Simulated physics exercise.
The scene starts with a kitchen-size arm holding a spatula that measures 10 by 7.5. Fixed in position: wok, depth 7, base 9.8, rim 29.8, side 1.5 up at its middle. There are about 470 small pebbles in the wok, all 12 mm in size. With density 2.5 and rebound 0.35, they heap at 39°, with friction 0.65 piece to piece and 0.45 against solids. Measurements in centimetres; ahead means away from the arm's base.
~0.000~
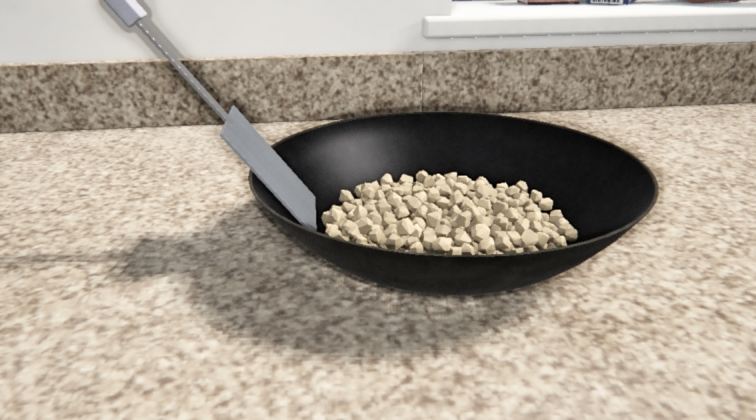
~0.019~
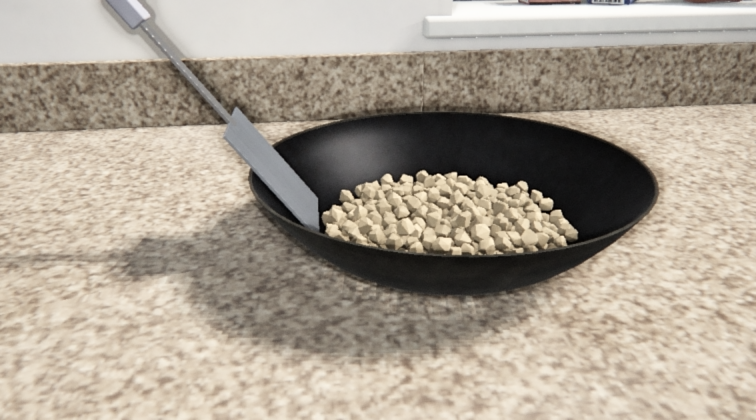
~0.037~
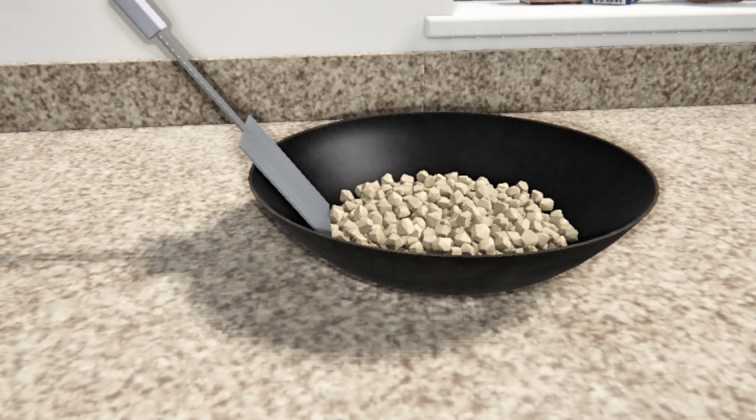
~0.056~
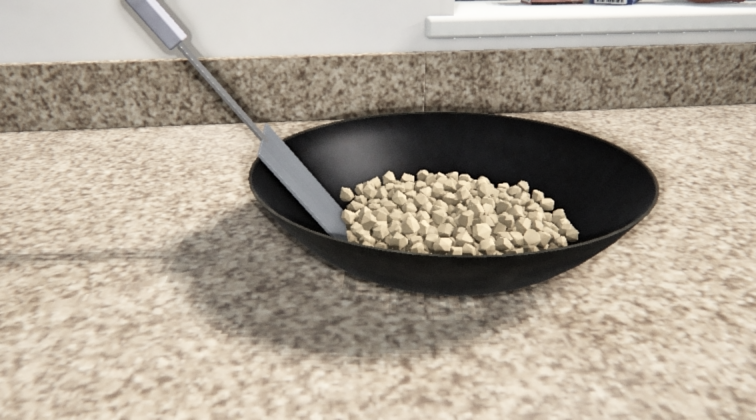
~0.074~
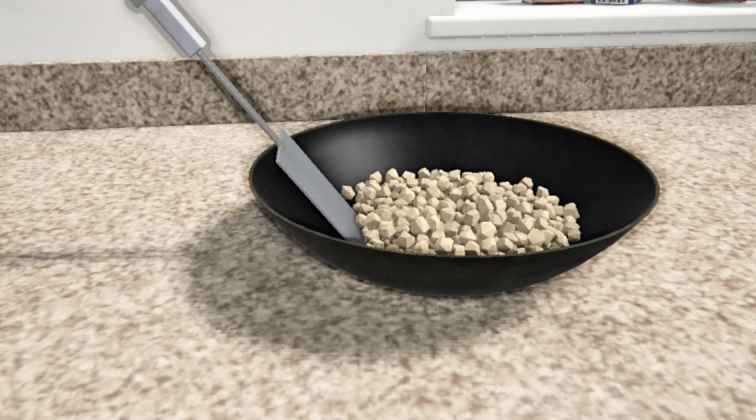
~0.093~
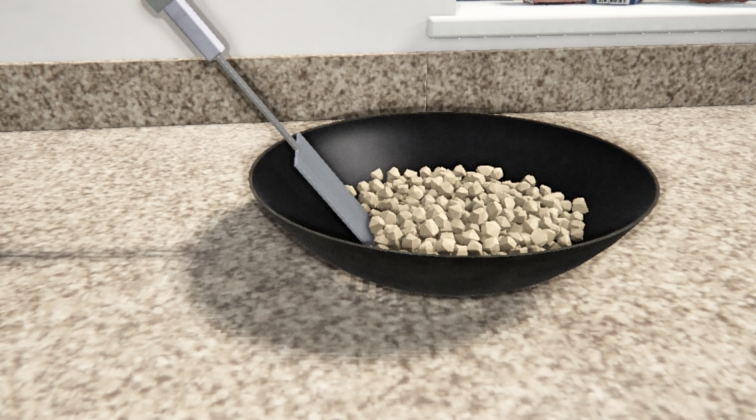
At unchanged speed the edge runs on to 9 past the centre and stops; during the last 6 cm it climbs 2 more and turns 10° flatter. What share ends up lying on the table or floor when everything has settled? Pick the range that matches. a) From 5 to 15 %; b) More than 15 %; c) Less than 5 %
From 5 to 15 % (a).
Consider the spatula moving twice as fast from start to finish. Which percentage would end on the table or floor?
About 35 per cent.
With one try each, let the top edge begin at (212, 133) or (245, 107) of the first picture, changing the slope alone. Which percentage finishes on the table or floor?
I'd say near 5 per cent for the first and near 15 per cent for the second.
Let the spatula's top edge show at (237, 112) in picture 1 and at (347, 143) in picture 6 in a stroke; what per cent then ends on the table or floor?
It works out to about 35 %, more or less.
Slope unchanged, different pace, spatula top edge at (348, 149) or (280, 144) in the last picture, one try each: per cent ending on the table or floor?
Respectively, some 30 and 10 per cent.
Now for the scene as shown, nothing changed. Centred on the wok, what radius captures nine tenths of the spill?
25 cm.
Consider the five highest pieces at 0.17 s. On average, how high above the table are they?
Roughly 6 centimetres.
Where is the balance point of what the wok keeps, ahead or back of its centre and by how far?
I'd say it's roughly 5.5 cm toward the front.
After 0.17 s, sloping 54°, highest piece 6 above the table; 473 in the wok.
After 0.25 s, sloping 51°, highest piece 8 above the table; 472 in the wok, 1 on the blade or in flight.
After 0.49 s, sloping 44°, highest piece 8 above the table; 425 in the wok, 40 on the table or floor, 8 on the blade or in flight.
After 1.54 s, sloping 44°, highest piece 8 above the table; 424 in the wok, 49 on the table or floor.
In the end, 424 in the wok, 49 on the table or floor. That is 10 % on the table or floor.
